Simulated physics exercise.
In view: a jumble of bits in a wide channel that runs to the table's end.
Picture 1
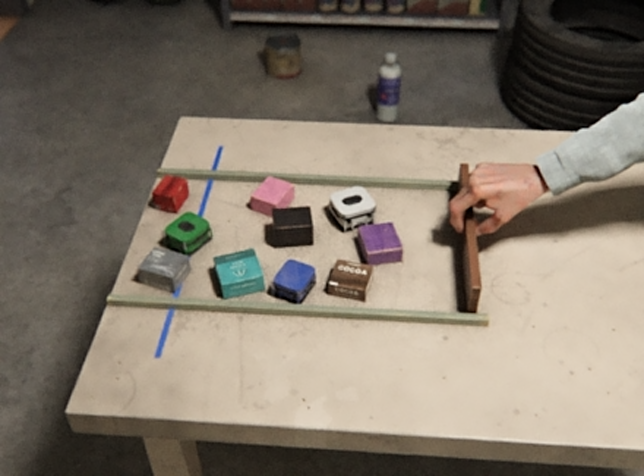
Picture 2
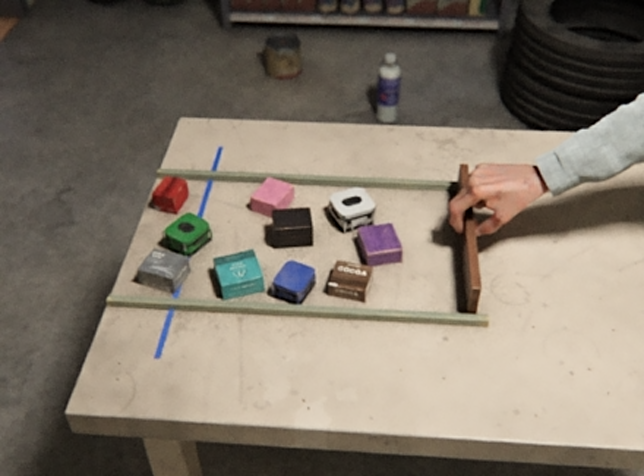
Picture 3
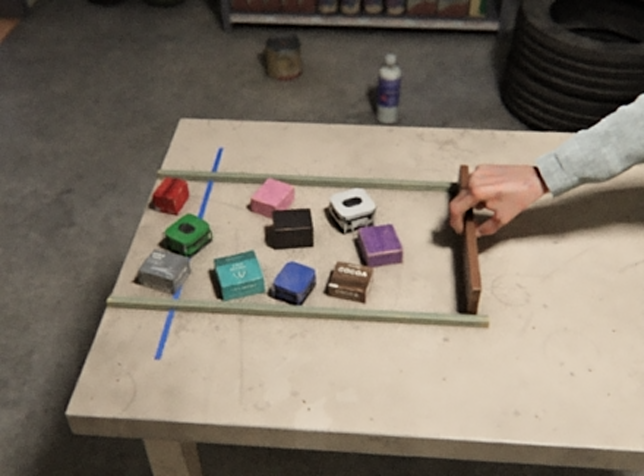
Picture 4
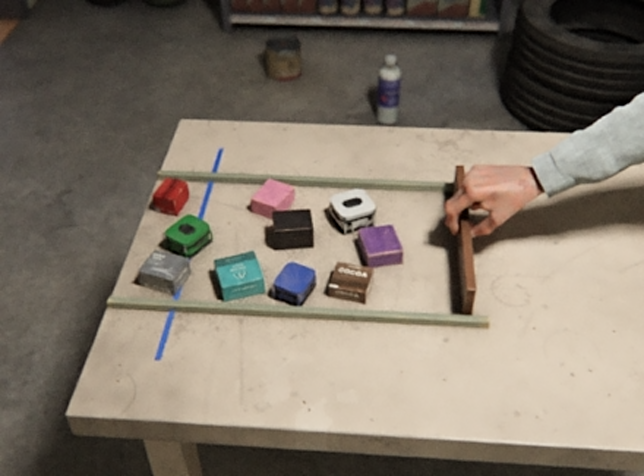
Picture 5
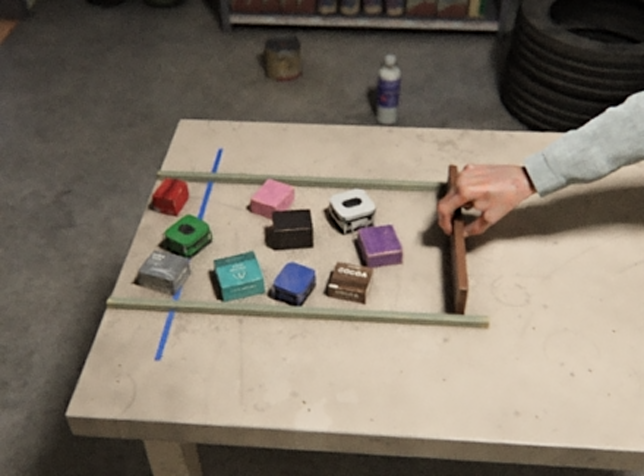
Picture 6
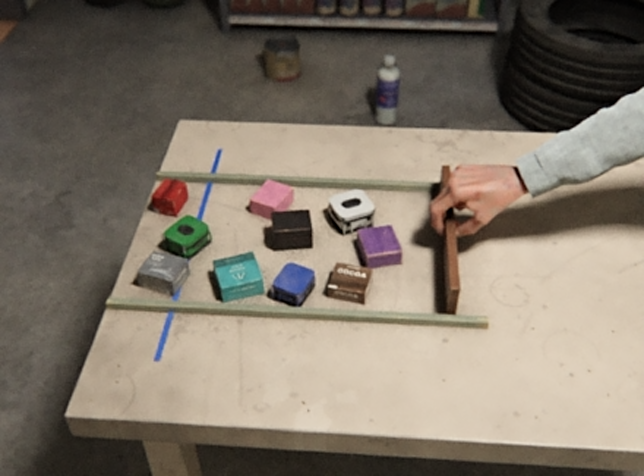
A hand sliding a brown board slightly left between two rails on a table, the scattered colourful boxes and cases staying still.
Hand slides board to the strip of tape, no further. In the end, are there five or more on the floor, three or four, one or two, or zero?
The tally of drops is above two and under five.
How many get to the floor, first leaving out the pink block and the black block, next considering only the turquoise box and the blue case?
2, then 2.
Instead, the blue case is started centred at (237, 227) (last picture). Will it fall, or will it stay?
The blue case would be down.
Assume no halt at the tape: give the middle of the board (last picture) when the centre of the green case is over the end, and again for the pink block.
Green case over the end: About (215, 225). Pink block over the end: About (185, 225).
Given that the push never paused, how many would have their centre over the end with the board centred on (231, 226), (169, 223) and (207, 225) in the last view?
First 1, then 7, then 4.
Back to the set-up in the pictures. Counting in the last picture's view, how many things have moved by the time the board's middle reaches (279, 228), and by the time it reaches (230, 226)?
At the first point the count is 9, at the second it's 10.
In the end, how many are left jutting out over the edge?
The count is 3.
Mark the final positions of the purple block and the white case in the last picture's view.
The purple block comes to rest close to (174, 235), while the white case rests close to (184, 199).
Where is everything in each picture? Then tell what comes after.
The first picture shows red box (171, 194); grey box (165, 270); green case (188, 235); board (468, 234); tape (194, 236).
The second picture shows grey box (164, 270); purple block (380, 245).
The third picture shows green case (188, 236); board (468, 236).
The fourth picture shows red box (171, 197); blue case (295, 285).
The fifth picture shows grey box (165, 272); turquoise box (239, 276).
The sixth picture shows red box (170, 197); grey box (164, 273); green case (188, 238); board (448, 236); tape (193, 239).
Soon after, none off yet; red box at rest near (170, 197); grey box at rest near (164, 273); green case at rest near (188, 238).
Then, none off yet; red box at rest near (170, 197); grey box moved about its own width near (128, 273); green case moved a little near (171, 239).
At rest, the number that fall off is three or four; fallen, turquoise box, green case, grey box and red box.
